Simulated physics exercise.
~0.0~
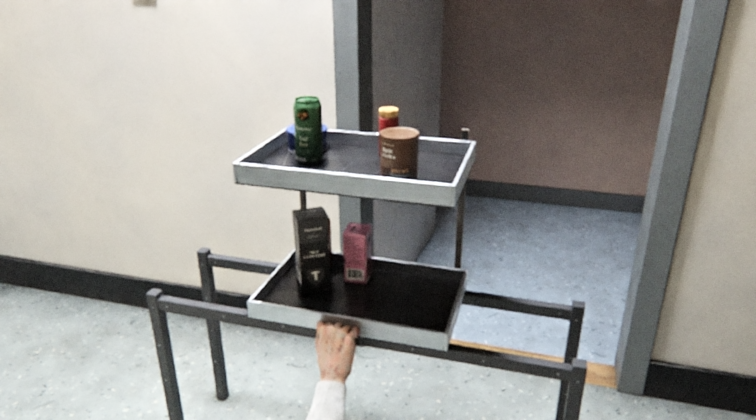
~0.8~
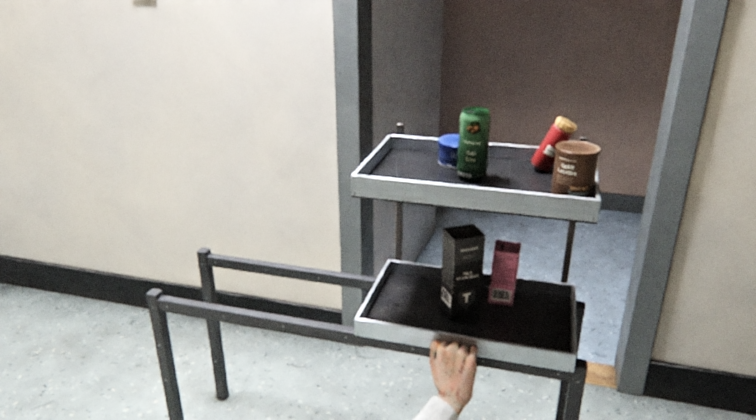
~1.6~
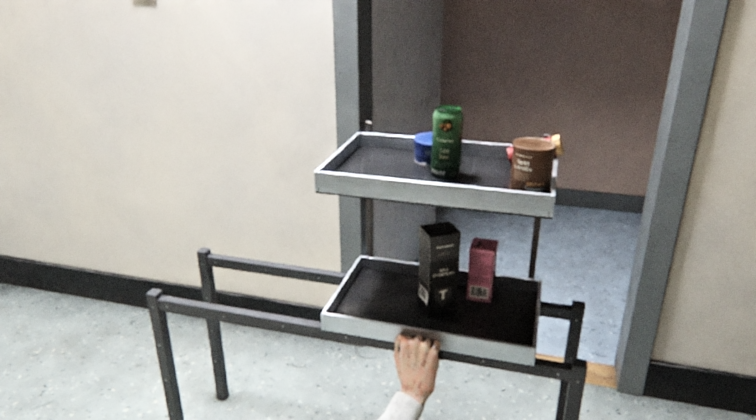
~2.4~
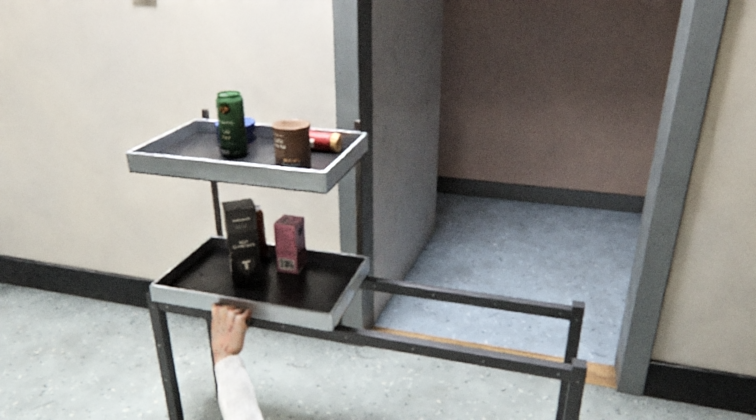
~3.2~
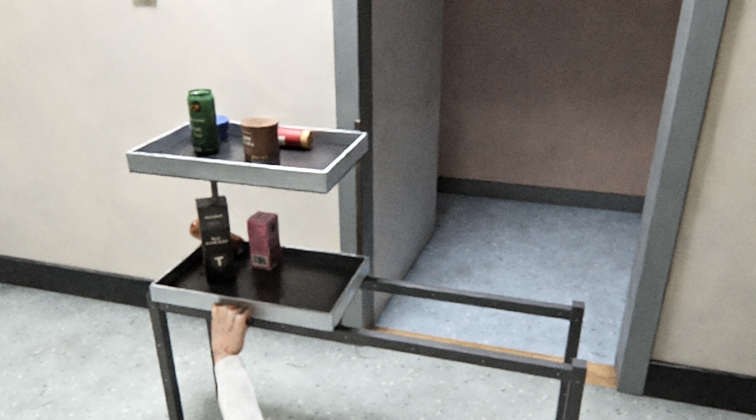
At first, a hand rests against the front of a two-level tray holding a green can, a brown tin, a blue tub, a red shaker and black and pink cartons. The tray runs right along its frame, the items slide toward its right side, and the red shaker tilts. As the tray heads back left, the shaker drops onto its side. The tray reaches the left end, and its contents slide left across it. Finally, the tray sits at the left with the shaker and an orange can toppled, while the tub and black carton are about where they began on it.
